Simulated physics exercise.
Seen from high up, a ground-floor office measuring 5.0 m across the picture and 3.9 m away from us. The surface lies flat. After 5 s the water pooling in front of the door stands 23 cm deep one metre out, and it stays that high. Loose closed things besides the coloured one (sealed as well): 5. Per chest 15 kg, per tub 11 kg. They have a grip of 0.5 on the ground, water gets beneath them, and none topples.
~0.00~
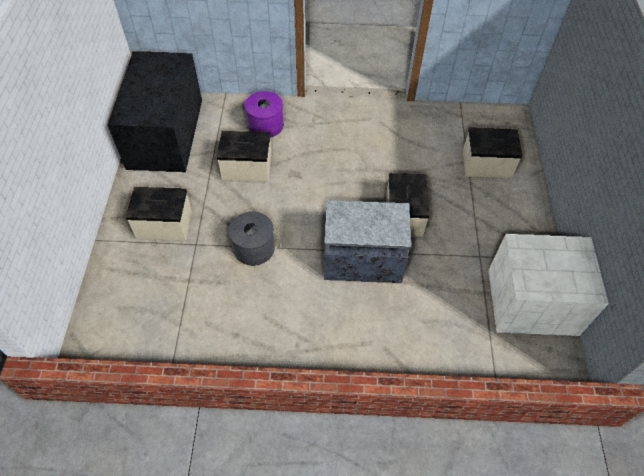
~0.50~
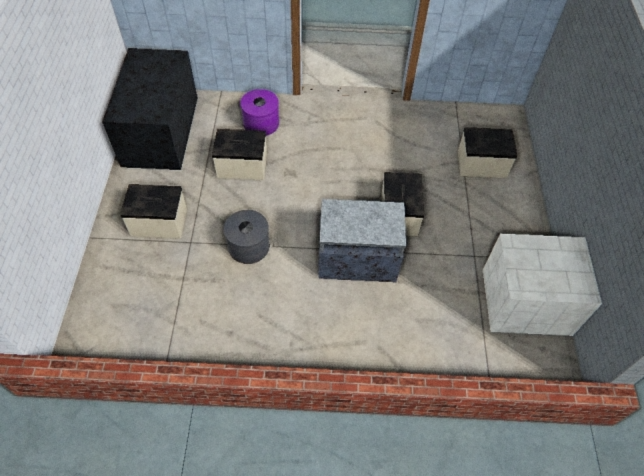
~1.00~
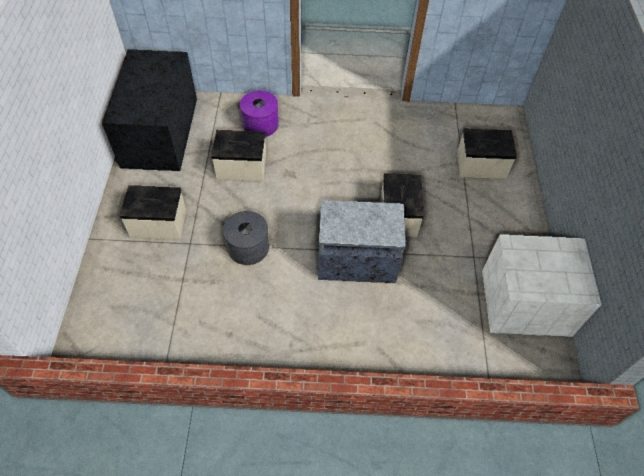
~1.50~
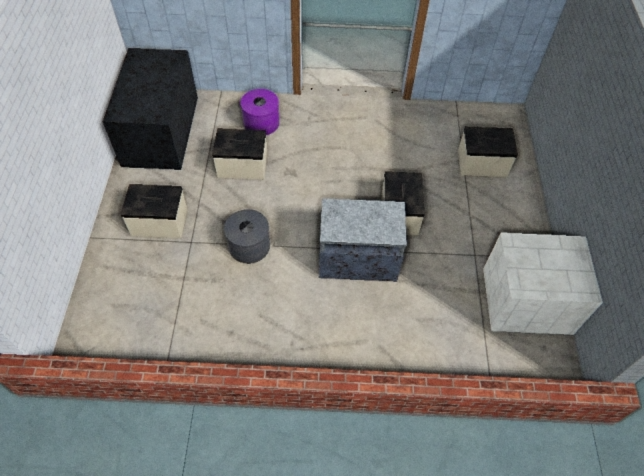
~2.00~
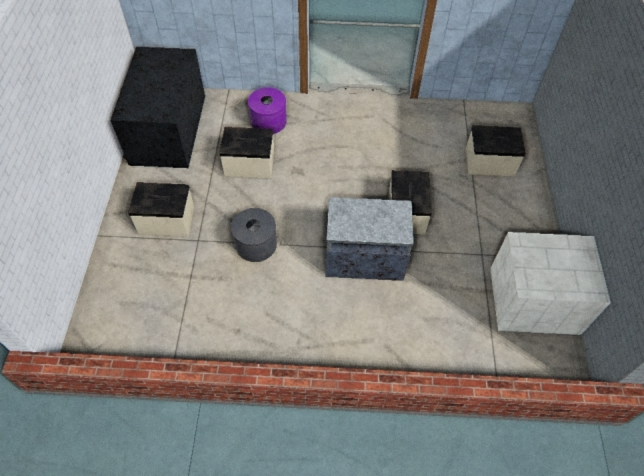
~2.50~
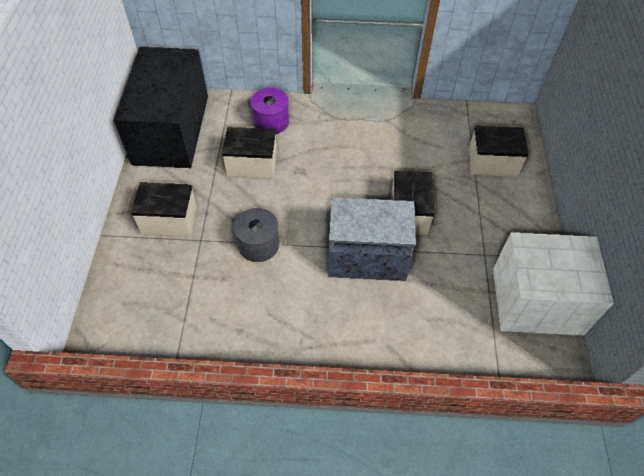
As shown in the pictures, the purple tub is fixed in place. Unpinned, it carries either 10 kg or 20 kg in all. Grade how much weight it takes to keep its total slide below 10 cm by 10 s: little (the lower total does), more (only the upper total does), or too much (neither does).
Grade: Little.
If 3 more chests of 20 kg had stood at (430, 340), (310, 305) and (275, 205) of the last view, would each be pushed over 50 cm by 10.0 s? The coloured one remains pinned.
One by one: Not far enough, not far enough and too far.
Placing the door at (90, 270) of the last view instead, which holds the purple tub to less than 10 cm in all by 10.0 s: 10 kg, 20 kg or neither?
If so, then the first option suffices.
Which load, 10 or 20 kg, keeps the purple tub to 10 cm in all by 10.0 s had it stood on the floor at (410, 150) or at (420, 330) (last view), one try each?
The first time both options come up short; the second time the greater option is needed.
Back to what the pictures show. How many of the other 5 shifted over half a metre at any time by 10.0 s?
I count 2.
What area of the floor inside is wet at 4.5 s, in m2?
At that time the wet patch spans about 5.0 m2.
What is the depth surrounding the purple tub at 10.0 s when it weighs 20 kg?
4 cm, roughly.
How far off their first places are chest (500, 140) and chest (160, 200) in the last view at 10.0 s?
Respectively 5 and 0 centimetres.
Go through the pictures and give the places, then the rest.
In the first picture, the purple tub at (264, 104) rests on the ground; 0.0 m2 under water; 0 of 6 have shifted.
In the second picture, the purple tub at (260, 102) rests on the ground; water covers 0.0 m2; 0 of 6 have shifted.
In the third picture, the purple tub at (259, 103) rests on the ground; water covers 0.0 m2; 0 of 6 have shifted.
In the fourth picture, the purple tub at (260, 102) rests on the ground; water covers 0.0 m2; 0 of 6 have shifted.
In the fifth picture, the purple tub at (267, 101), on the bottom; 0.0 m2 under water; 0 of 6 have shifted.
In the sixth picture, the purple tub at (270, 101), on the bottom; 0.4 m2 under water; 0 of 6 have shifted.
After 3.5 s the purple tub would be 0 cm from its start with 10 kg and 0 cm from its start with 20 kg; 0 cm of water round it then.
After 4.5 s the purple tub would be 0 cm from its start with 10 kg and 0 cm from its start with 20 kg; 1 cm of water round it then.
After 7.0 s the purple tub would be 0 cm from its start with 10 kg and 0 cm from its start with 20 kg; 3 cm of water round it then.
After 10.0 s the purple tub would be 0 cm from its start with 10 kg and 0 cm from its start with 20 kg; 4 cm of water round it then.
